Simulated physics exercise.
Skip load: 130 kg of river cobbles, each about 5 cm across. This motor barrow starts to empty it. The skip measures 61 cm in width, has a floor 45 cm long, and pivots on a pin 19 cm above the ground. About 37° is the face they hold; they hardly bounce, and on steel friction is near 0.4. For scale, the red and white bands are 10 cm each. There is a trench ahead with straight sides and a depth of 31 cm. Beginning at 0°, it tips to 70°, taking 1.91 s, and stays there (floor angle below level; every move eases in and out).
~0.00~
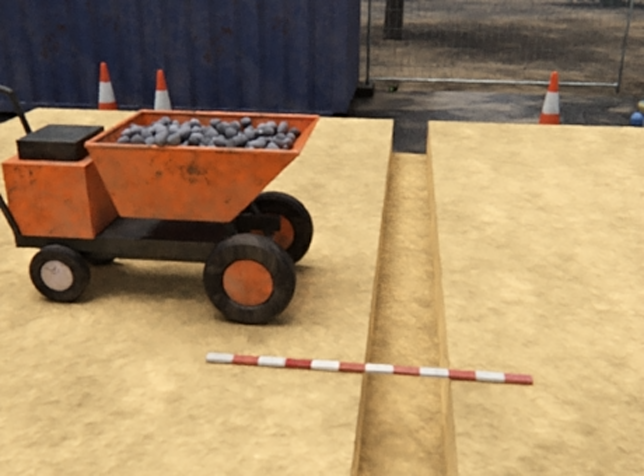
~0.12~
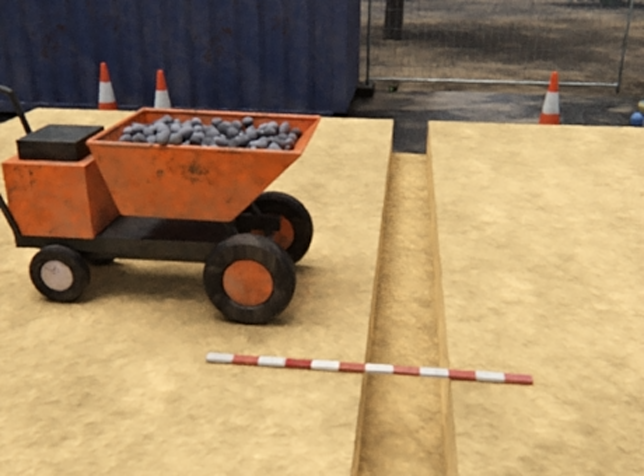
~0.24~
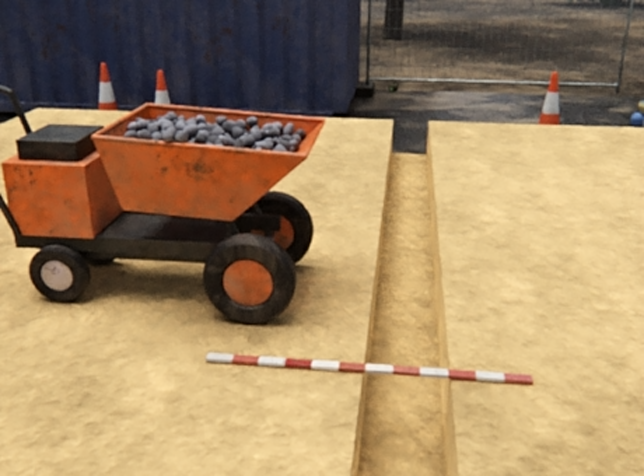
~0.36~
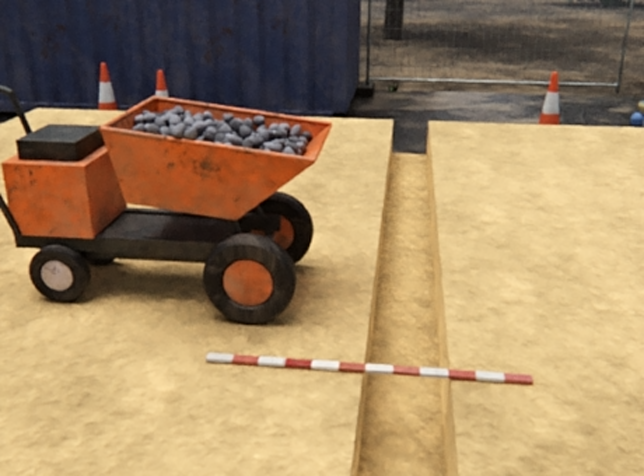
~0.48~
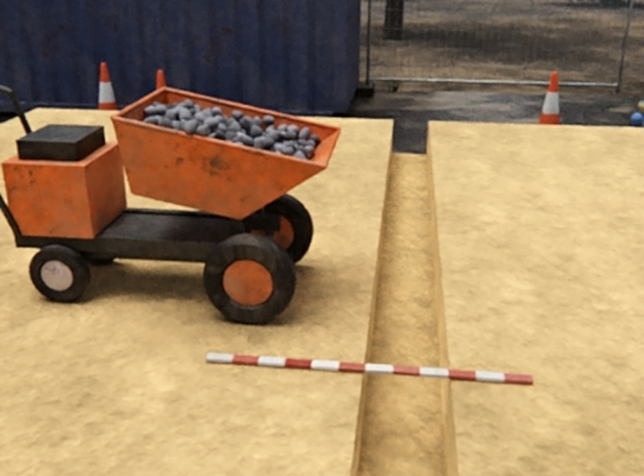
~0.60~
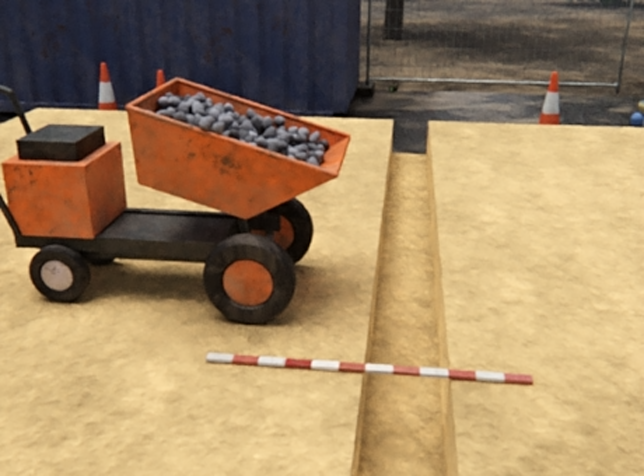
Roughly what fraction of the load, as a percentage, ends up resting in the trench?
Roughly 69 per cent of the load.
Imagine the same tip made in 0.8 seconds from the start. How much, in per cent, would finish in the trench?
Something close to 55 per cent.
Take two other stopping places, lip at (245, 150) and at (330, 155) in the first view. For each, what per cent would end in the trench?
I'd expect close to 100 per cent at the first and 40 per cent at the second.
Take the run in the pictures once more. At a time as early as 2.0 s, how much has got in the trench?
About 40%.
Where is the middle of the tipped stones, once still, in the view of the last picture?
Their centre sits close to (425, 337).
After 1.4 s the floor is at 59°; 98 % in the skip, 2 % in the trench; the foremost stones are at (413, 268).
After 2.0 s the floor is at 70°; 38 % in the skip, 39 % in the trench, 23 % past the trench; the foremost stones are at (547, 291).
After 2.4 s the floor is at 70°; 12 % in the skip, 55 % in the trench, 32 % past the trench; the foremost stones are at (596, 291).
After 4.3 s the floor is at 70°; 0 % in the skip, 69 % in the trench, 31 % past the trench; the foremost stones are at (606, 295).
